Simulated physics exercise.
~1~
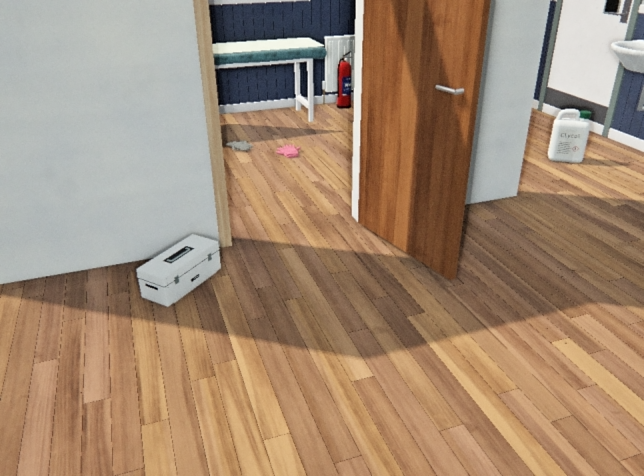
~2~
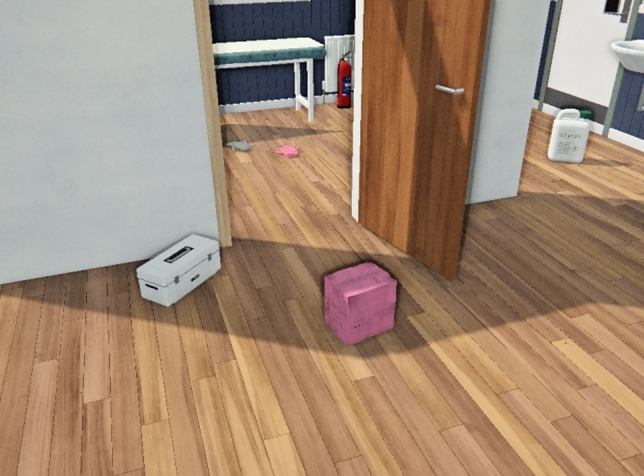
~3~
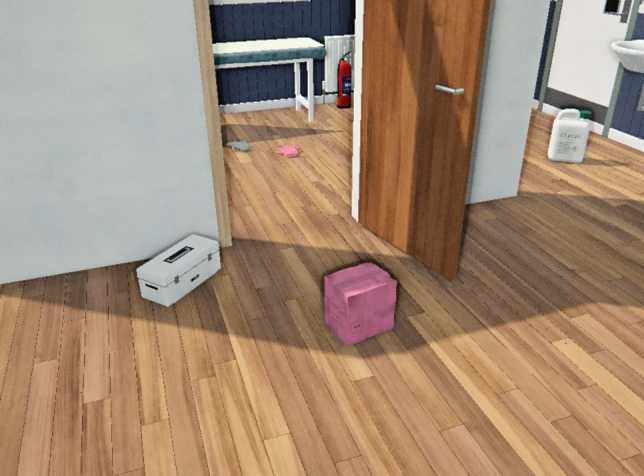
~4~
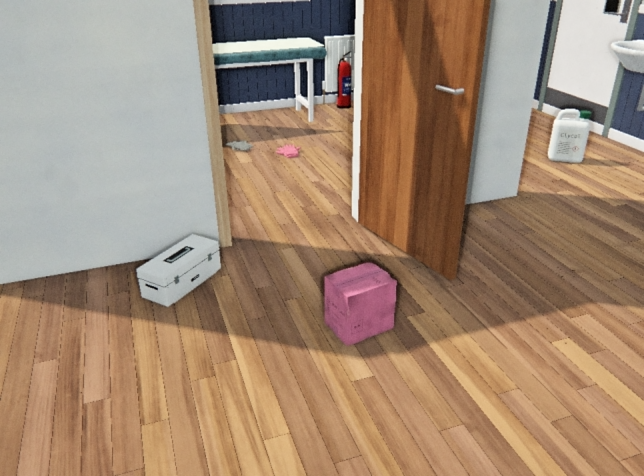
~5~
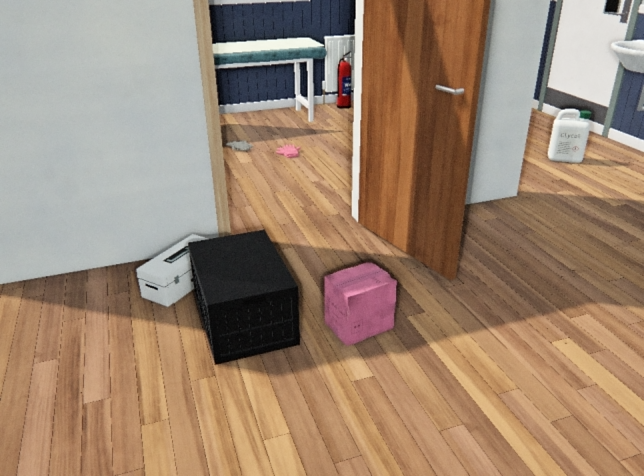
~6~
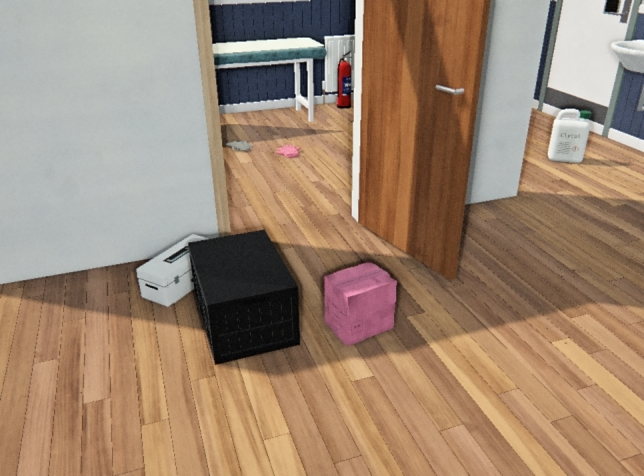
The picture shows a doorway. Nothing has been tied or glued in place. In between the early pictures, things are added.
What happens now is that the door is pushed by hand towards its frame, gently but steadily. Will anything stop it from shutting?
My guess is that the door will fill its doorway.
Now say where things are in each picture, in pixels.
In the first frame, door wide open and still; white toolbox (181, 269).
In the second frame, door wide open and still; white toolbox (181, 269); pink box (360, 303).
In the third frame, door wide open and still; white toolbox (181, 269); pink box (360, 303).
In the fourth frame, door wide open and still; white toolbox (181, 269); pink box (360, 303).
In the fifth frame, door wide open and still; white toolbox (181, 269); pink box (360, 303).
In the sixth frame, door wide open and still; black chest (242, 292); white toolbox (181, 269).
Then, 0.90 s on from there, door 69° open.
Then, 1.40 s on from there, door 29° open.
In the end, door 0° open; all 3 unmoved. At the end, from the last picture's camera, black chest near (242, 292).
